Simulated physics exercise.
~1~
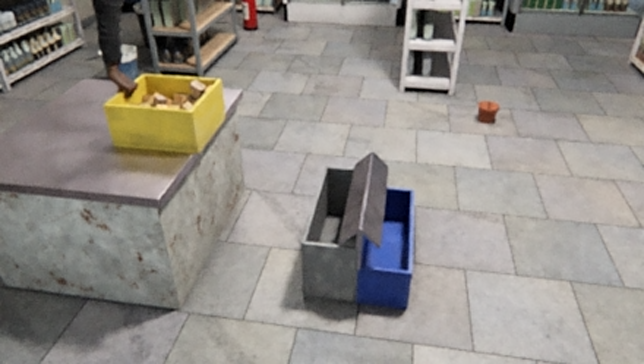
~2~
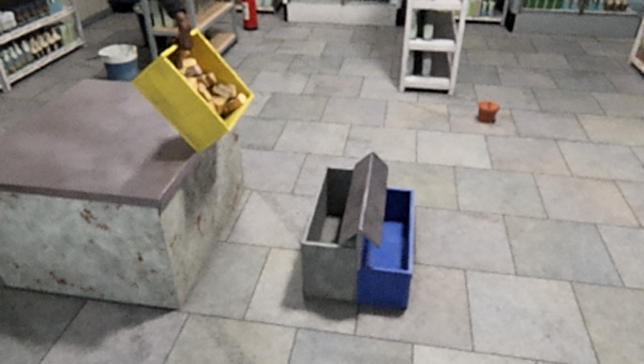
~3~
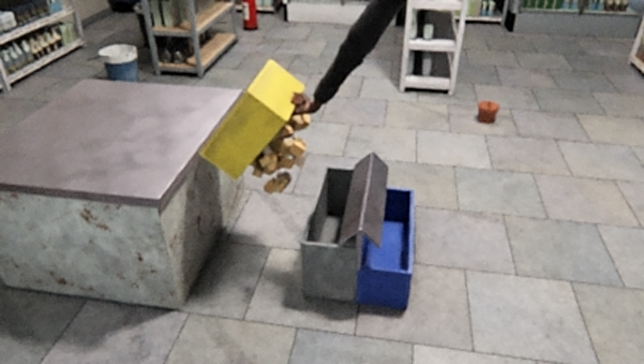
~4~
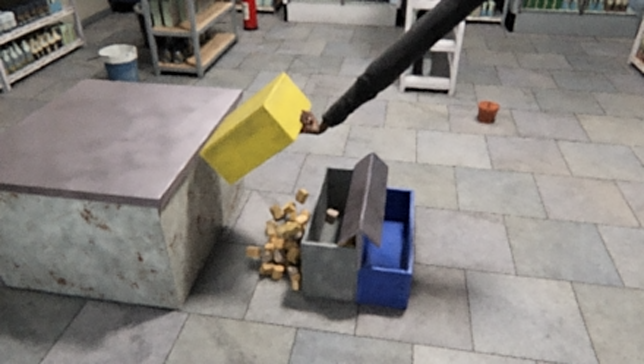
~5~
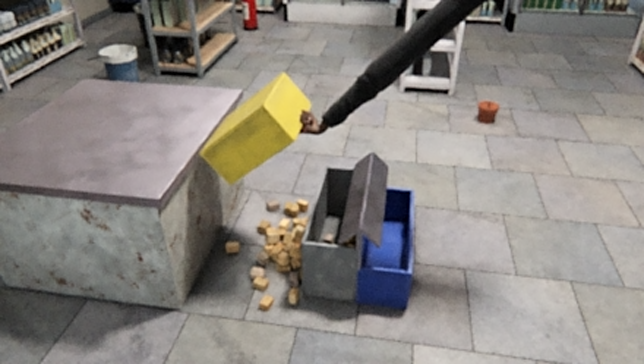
In the video, a dark arm tips a yellow crate of wooden offcuts over the end of a bench beside joined grey and blue boxes. The pieces tumble out, mostly piling on the tiled floor short of the grey box, while the upturned crate hangs still.
